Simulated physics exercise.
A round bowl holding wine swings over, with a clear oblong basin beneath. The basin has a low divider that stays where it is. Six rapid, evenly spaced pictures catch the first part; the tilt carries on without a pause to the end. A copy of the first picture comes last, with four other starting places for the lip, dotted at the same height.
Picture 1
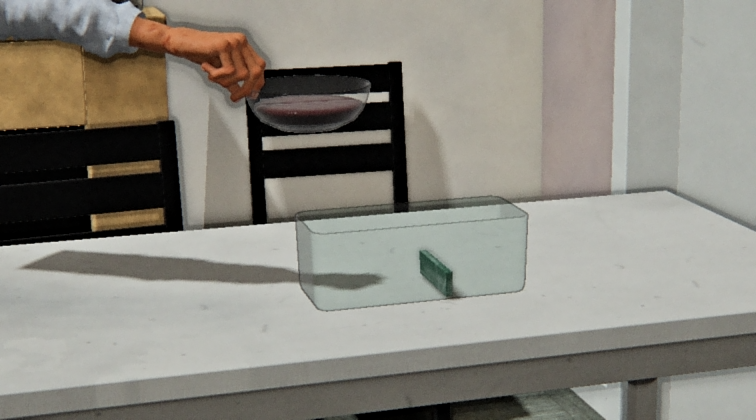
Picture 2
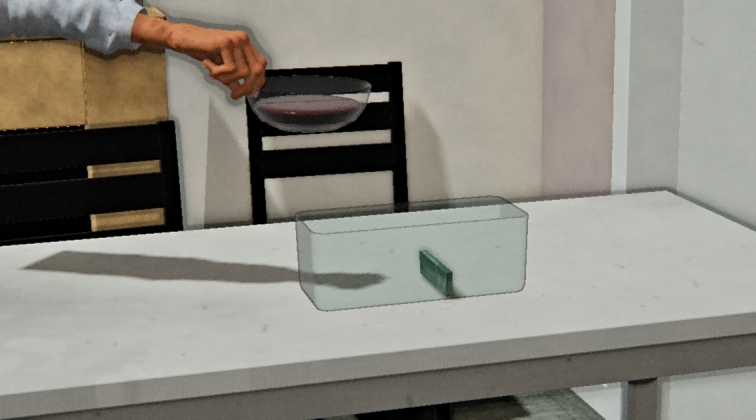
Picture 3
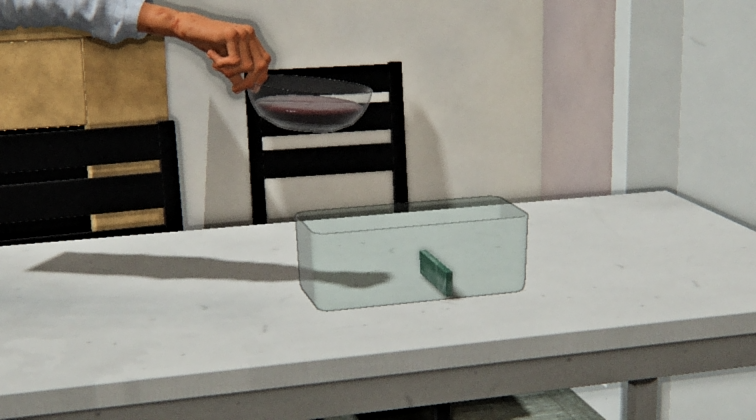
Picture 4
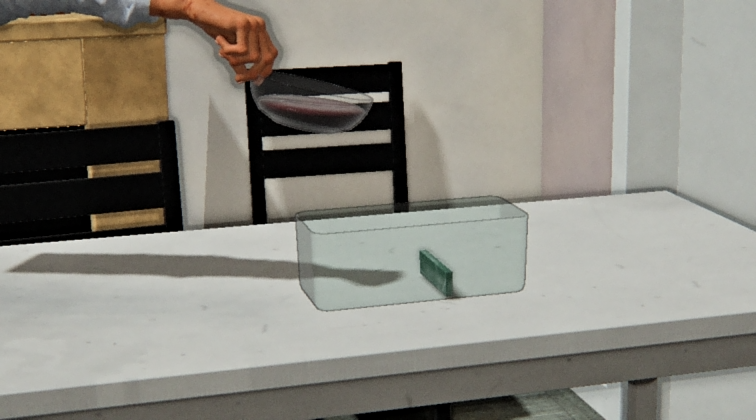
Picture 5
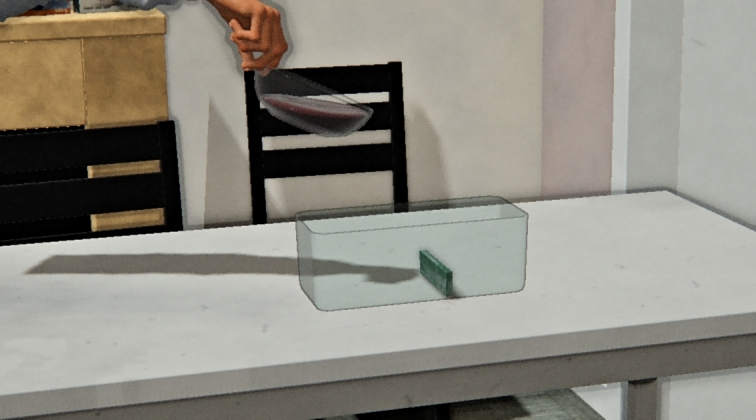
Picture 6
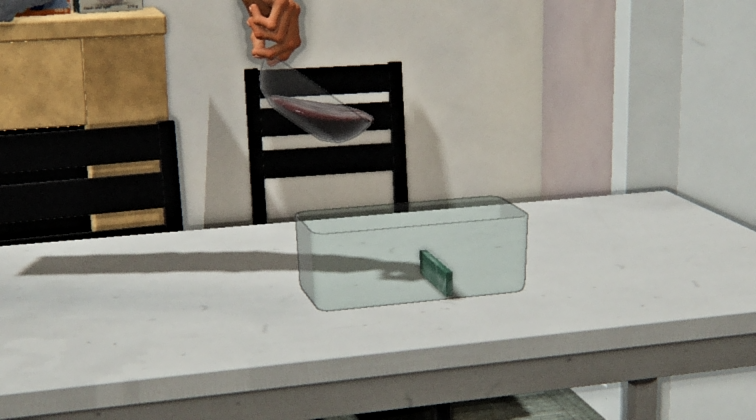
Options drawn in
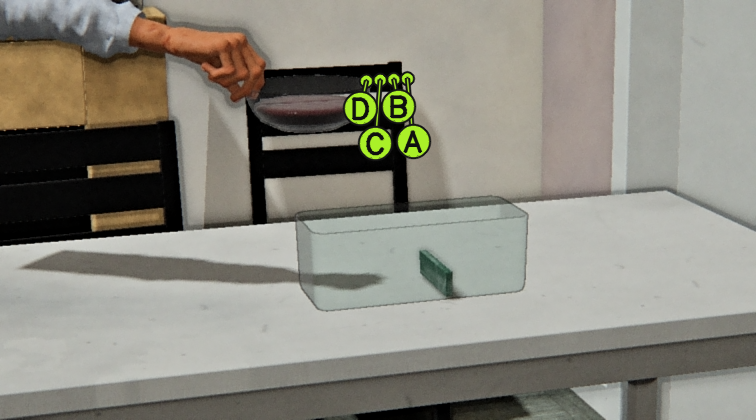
A round bowl of dark red liquid tilts steadily rightward in a hand above a clear basin.
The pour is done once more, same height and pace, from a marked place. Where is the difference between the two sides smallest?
The best spot is A.
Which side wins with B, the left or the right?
The left one.
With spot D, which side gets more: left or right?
More ends on the left.
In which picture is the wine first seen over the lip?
Picture 6.
On the marked copy, A at (407, 78); B at (393, 79); C at (380, 80); D at (366, 81).
Choosing A, about 48 % ends left of the wall and 50 % right of it; 3 % is lost outside.
Choosing B, about 66 % ends left of the wall and 28 % right of it; 5 % is lost outside.
Choosing C, about 85 % ends left of the wall and 9 % right of it; 6 % is lost outside.
Choosing D, about 77 % ends left of the wall and 10 % right of it; 13 % is lost outside.
